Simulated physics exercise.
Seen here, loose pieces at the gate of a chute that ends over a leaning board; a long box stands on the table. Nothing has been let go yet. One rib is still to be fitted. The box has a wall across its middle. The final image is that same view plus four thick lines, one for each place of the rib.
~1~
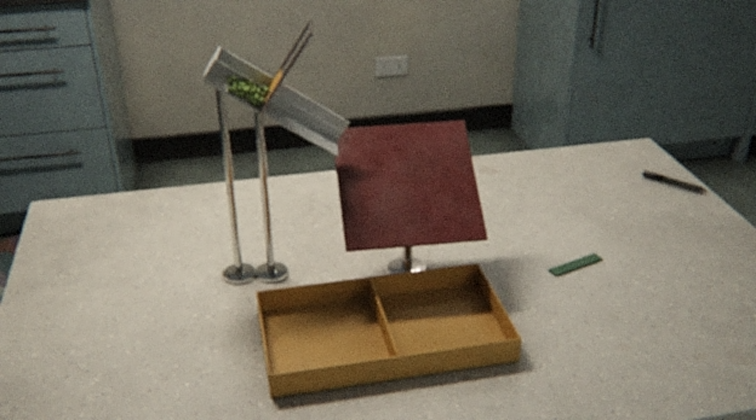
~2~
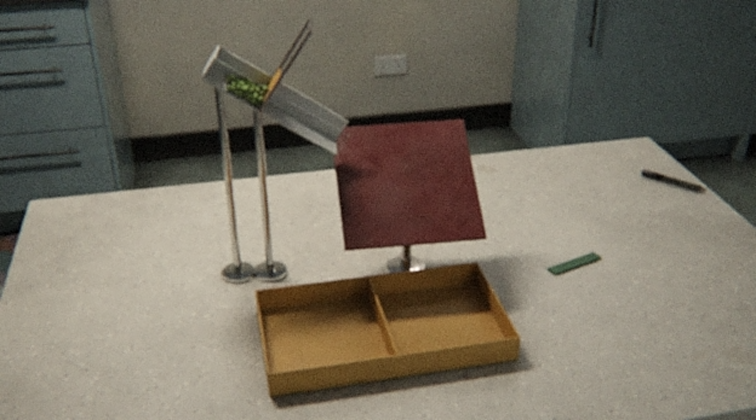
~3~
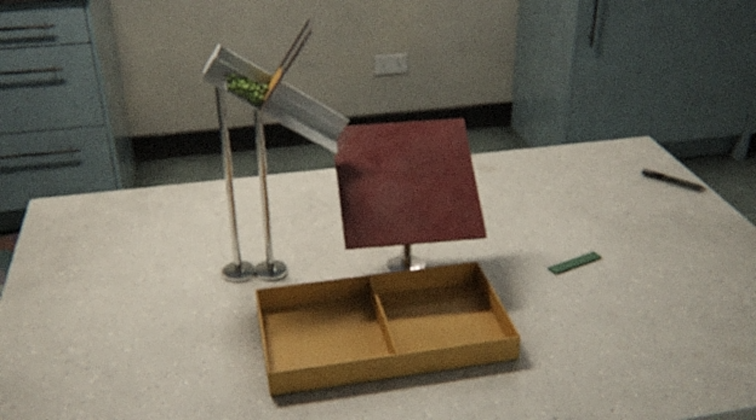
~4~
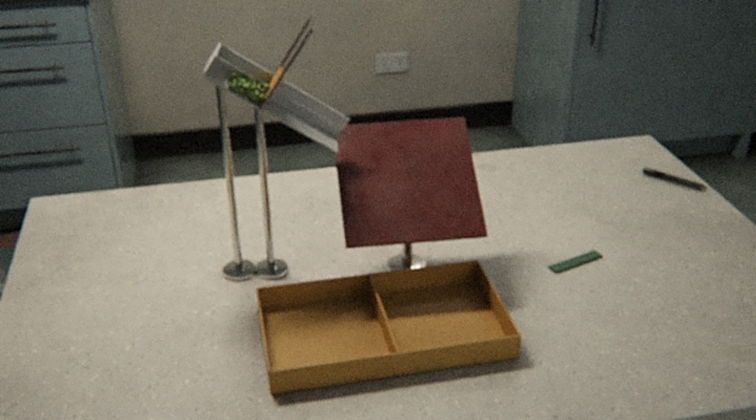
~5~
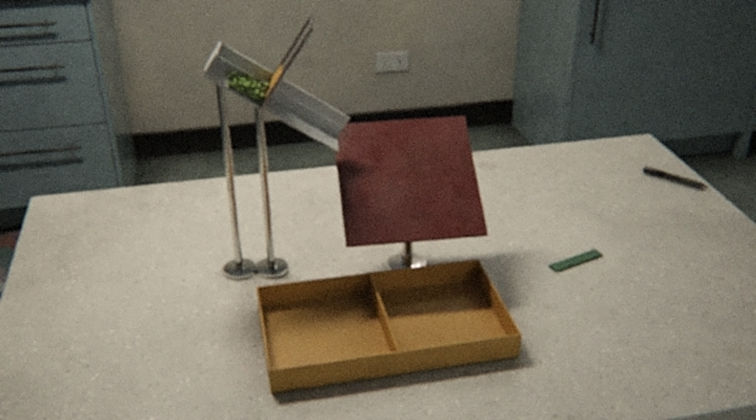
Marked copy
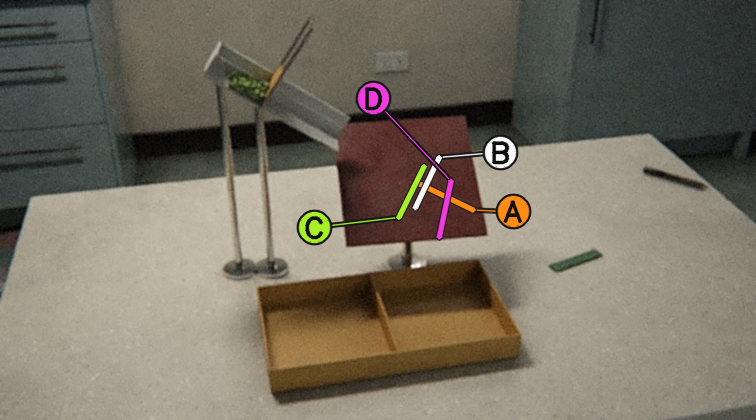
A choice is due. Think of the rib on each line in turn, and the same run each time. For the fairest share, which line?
C is best.
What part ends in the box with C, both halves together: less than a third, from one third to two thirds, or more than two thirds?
More than two thirds.
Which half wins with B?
Right.
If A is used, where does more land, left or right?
The right half.
On the marked copy, line A from (415, 181) to (473, 210); line B from (439, 157) to (415, 207); line C from (424, 166) to (398, 217); line D from (451, 181) to (439, 237).
If A is chosen, of what is caught, none at all in the left half, the whole lot in the right.
If B is chosen, of what is caught, only a few in the left half, all but a few in the right.
If C is chosen, of what is caught, close to a third in the left half, close to two thirds in the right.
If D is chosen, of what is caught, none at all in the left half, the whole lot in the right.
